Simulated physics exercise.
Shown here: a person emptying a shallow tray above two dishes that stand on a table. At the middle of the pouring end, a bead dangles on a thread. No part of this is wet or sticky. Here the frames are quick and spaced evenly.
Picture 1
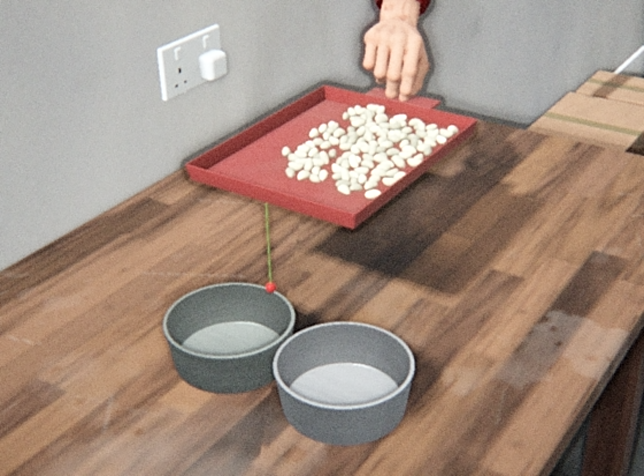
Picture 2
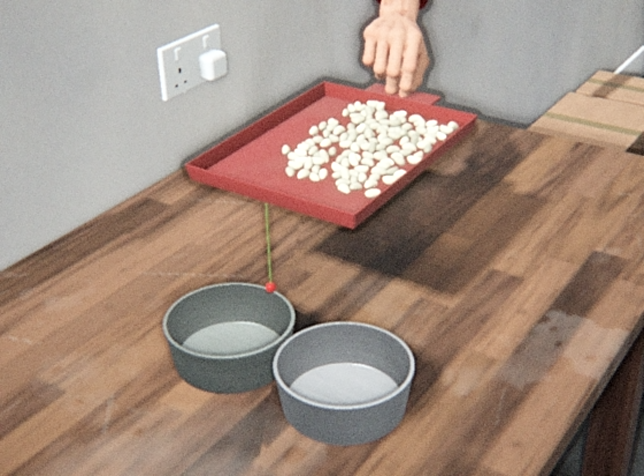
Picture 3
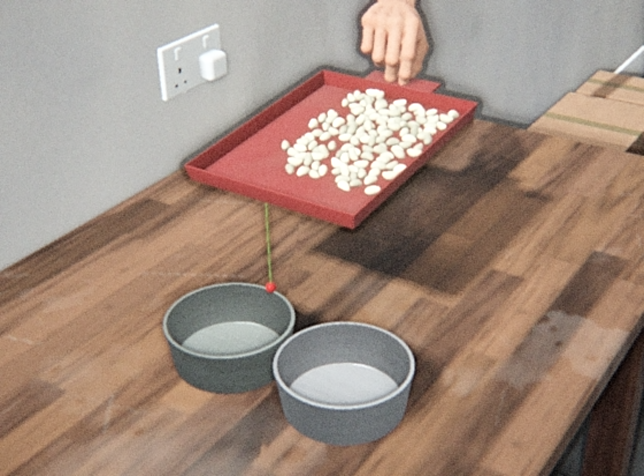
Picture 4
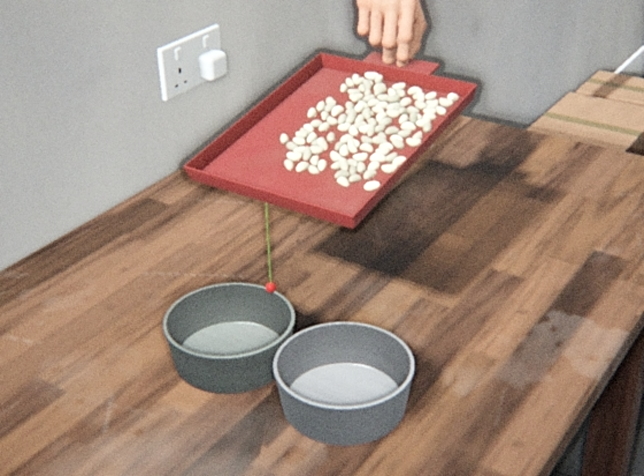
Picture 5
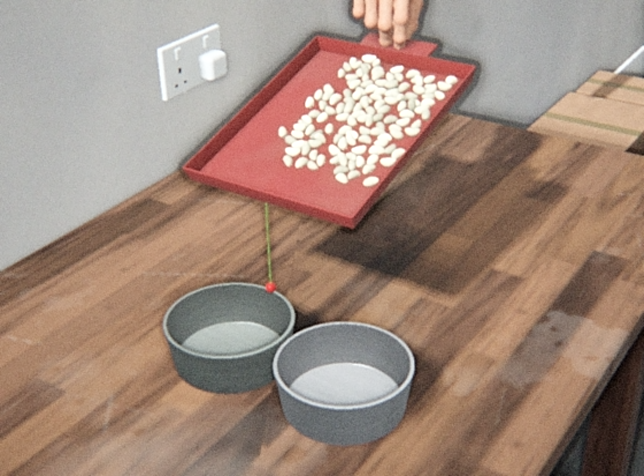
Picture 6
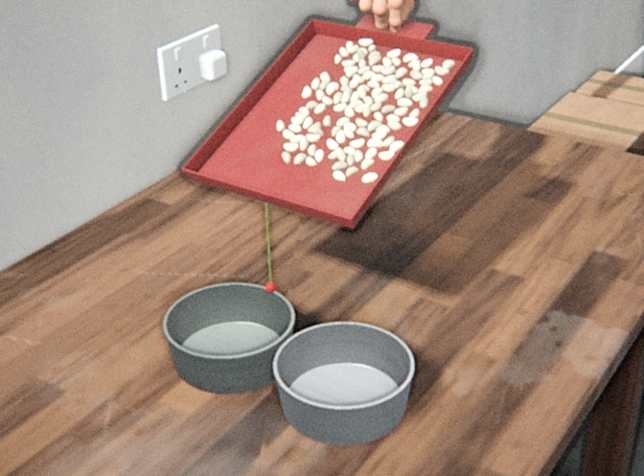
A red tray of white beans, held by a hand at its far end, tilted steadily more steeply toward two round grey dishes on a wooden table, while the beans stayed bunched on it.
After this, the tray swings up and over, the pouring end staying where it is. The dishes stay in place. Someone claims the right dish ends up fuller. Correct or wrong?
Wrong - the left dish ends fuller.
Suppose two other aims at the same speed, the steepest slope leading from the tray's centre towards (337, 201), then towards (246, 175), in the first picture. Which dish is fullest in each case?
The rightmost dish; the leftmost dish.
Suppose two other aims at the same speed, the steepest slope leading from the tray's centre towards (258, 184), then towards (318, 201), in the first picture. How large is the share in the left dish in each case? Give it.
Well, 60 percent for one and then 20 percent for the other.
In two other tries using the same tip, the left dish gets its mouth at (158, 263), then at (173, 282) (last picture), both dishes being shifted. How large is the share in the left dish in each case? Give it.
Close to 0 in a hundred, then close to 20 in a hundred.
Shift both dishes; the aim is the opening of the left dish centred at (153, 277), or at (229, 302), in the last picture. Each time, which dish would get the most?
For the first place, the dish on the right side; for the second, the dish on the left side.
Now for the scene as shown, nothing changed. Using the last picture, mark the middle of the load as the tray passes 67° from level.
Roughly (278, 183).
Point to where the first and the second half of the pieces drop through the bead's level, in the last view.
The first part passes (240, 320); everything after passes (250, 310).
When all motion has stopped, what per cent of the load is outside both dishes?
I'd say around 10 per cent.
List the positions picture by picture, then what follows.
Corners of the pouring end (190, 164) and (353, 212), level; middle of the load (374, 145), white beans; left dish (190, 367); right dish (306, 417); bead on its thread (271, 287), in the first frame.
Corners of the pouring end (190, 164) and (353, 212), level; middle of the load (374, 142), in the second frame.
Corners of the pouring end (190, 164) and (352, 212), tipped barely, level across its low end; middle of the load (374, 134), in the third frame.
Corners of the pouring end (189, 165) and (351, 213), tipped a little, level across its low end; middle of the load (373, 123), in the fourth frame.
Corners of the pouring end (188, 166) and (350, 214), tipped clearly, level across its low end; middle of the load (371, 112), in the fifth frame.
Corners of the pouring end (187, 167) and (350, 215), tipped clearly, level across its low end; middle of the load (369, 101); left dish (190, 367); right dish (306, 417), in the sixth frame.
Just after the last frame, tray tipped steeply; almost all on the tray; about a tenth in the air.
A moment on, tray tipped past a quarter turn; roughly two thirds on the tray; about a tenth in the right dish; roughly a quarter in the left dish; about a tenth outside both; about a tenth in the air.
Further on, tray tipped past a quarter turn; roughly a quarter in the right dish; roughly two thirds in the left dish; about a tenth outside both.
When it is over, tray tipped past a quarter turn; roughly a quarter in the right dish; roughly two thirds in the left dish; about a tenth outside both.
